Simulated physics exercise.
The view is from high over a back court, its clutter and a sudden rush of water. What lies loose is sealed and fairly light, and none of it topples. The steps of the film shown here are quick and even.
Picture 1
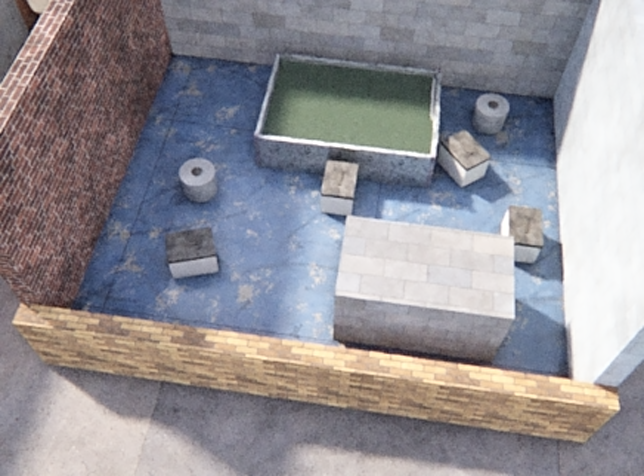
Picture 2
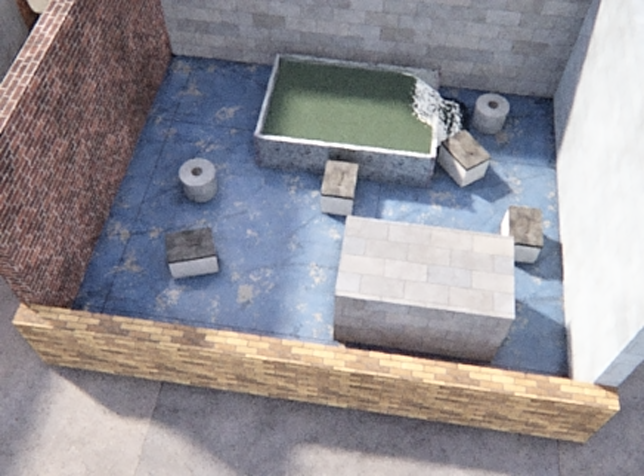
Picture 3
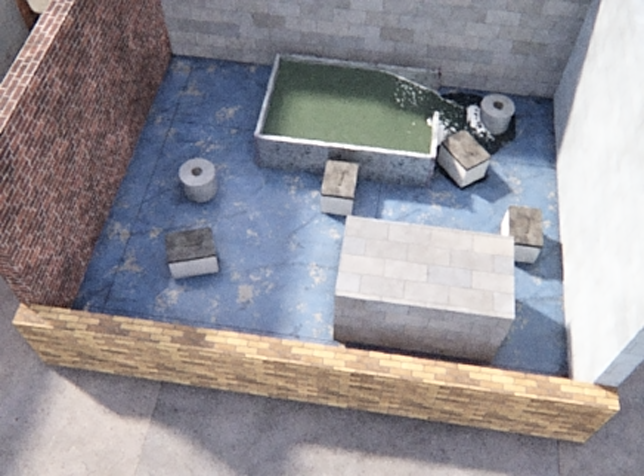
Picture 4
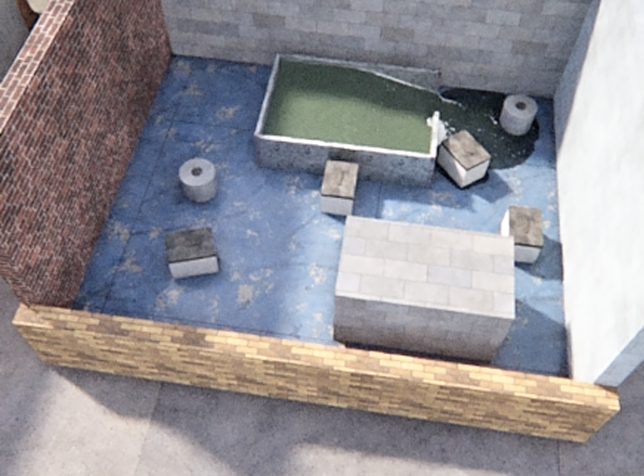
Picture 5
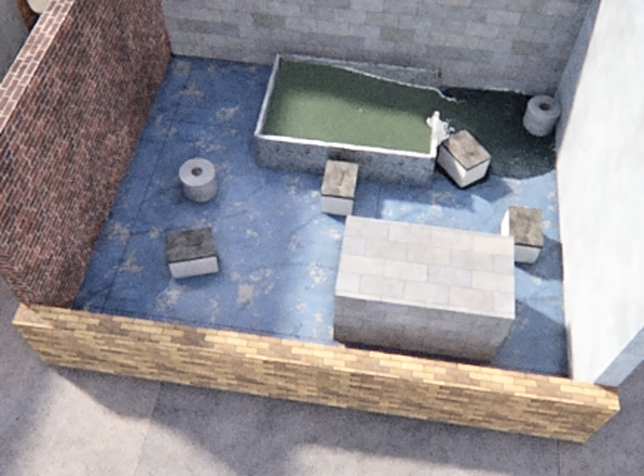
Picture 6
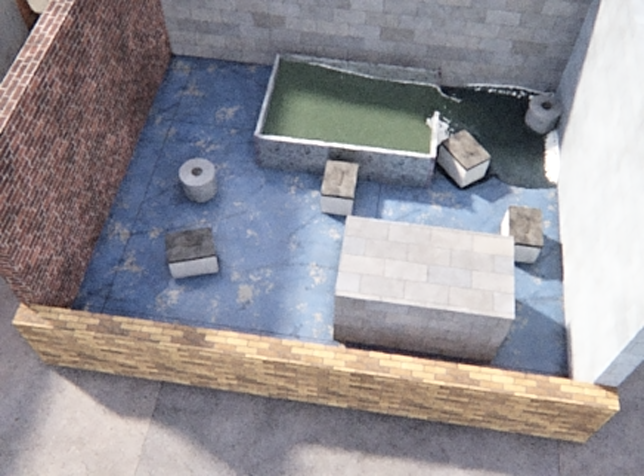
Walled back court with water gushing from a raised green pool's right corner, pushing a round grey tub rightward toward the pale wall.
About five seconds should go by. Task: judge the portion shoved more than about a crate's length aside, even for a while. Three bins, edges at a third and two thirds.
Bin: One third to two thirds.
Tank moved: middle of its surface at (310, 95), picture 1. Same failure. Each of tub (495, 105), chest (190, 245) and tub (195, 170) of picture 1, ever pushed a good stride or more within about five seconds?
Far enough, Not far, Not far.
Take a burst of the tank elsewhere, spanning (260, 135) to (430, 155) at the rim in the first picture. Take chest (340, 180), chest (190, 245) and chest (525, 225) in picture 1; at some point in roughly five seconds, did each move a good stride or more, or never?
In turn: Cleared that distance, cleared that distance, cleared that distance.
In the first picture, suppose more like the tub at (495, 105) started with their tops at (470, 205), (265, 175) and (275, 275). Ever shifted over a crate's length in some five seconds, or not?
Item by item: Goes the distance, remains in place, remains in place.
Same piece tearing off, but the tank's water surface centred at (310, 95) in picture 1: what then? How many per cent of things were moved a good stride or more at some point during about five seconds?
It comes to some 60 %.
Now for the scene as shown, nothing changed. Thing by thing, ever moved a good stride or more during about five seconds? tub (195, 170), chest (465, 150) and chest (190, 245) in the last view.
As listed: Falls short, falls short and falls short.
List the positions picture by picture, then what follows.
A tub at (493, 105), on the bottom; a chest at (189, 244) rests on the ground; 0 of 7 have shifted, in the first picture.
A tub at (493, 105) rests on the ground; a chest at (189, 244), on the bottom; 0 of 7 have shifted, in the second picture.
A tub at (498, 106) rests on the ground, close to its start; a chest at (189, 244), on the bottom; 1 of 7 have shifted, in the third picture.
A tub at (521, 106), on the bottom, a stride from its start; a chest at (189, 244), on the bottom; 1 of 7 have shifted, in the fourth picture.
A tub at (544, 107), on the bottom, a stride from its start; a chest at (189, 244), on the bottom; 1 of 7 have shifted, in the fifth picture.
A tub at (546, 106), on the bottom, a stride from its start; a chest at (189, 244) rests on the ground; 1 of 7 have shifted, in the sixth picture.
A moment on, 1 of 7 are well off their spots; 1 afloat.
Next, 1 of 7 are well off their spots; 1 afloat.
Later, 2 of 7 are well off their spots; 2 afloat.
In the end, 3 of 7 are well off their spots, and 3 have been at some point; 3 afloat.
